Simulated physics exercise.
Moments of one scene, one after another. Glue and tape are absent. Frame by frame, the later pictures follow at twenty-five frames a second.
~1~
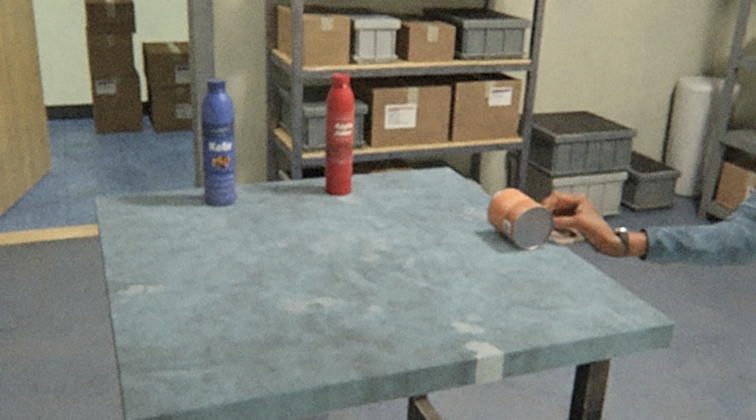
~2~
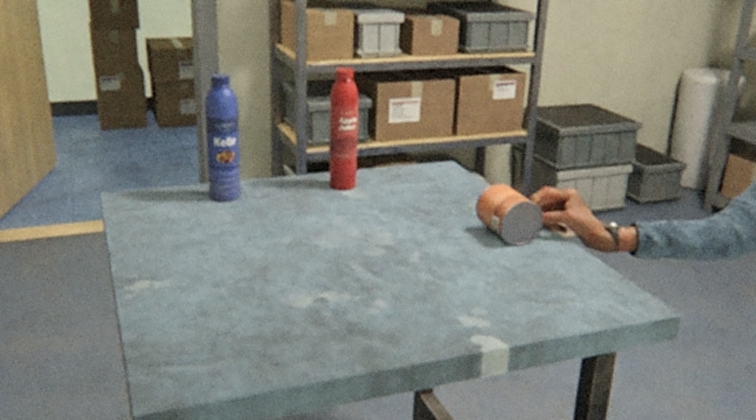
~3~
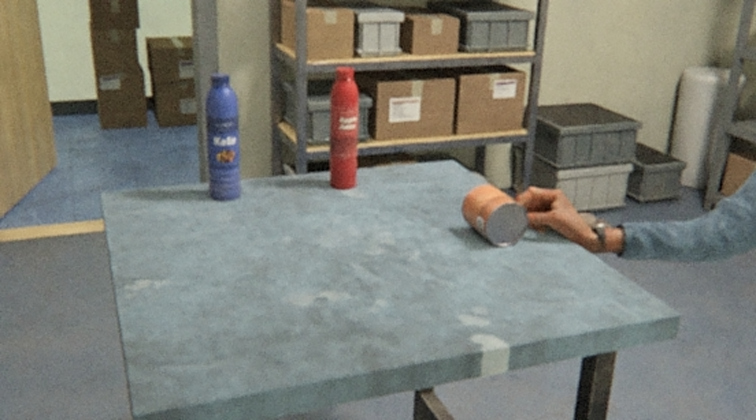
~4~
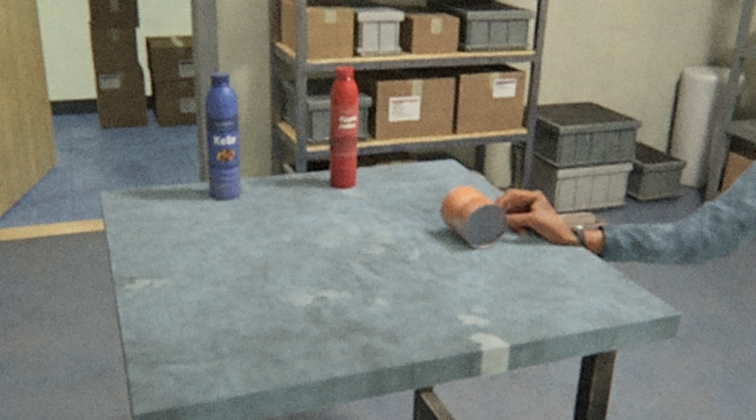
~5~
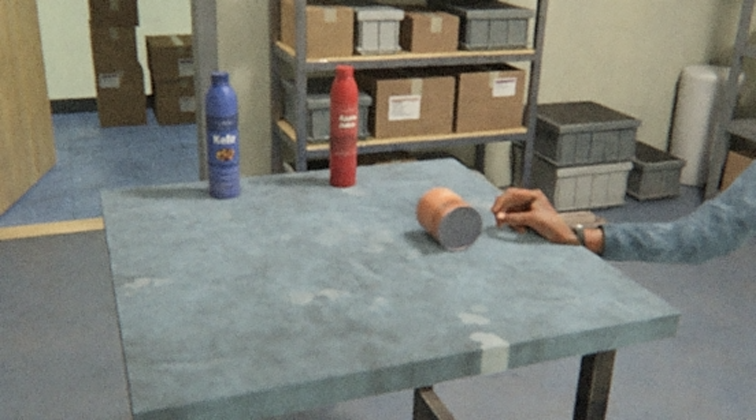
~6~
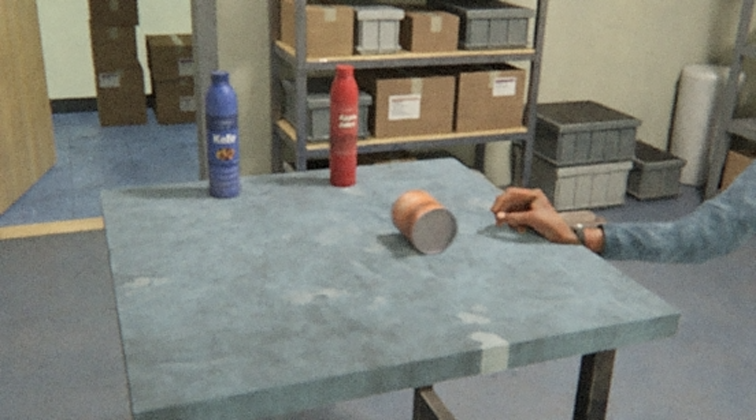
An orange tin lying on its side was pushed left across a worn blue table by a hand, then rolled farther left after the hand stayed back, near blue and red bottles.
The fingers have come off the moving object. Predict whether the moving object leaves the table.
It overshoots the table.
Then, 0.20 s on from there, orange tin shifted well along near (299, 236).
Then, 0.60 s on from there, orange tin now off the table.
Then, 0.90 s on from there, things are still on the move.
In the end, off the table, orange tin.
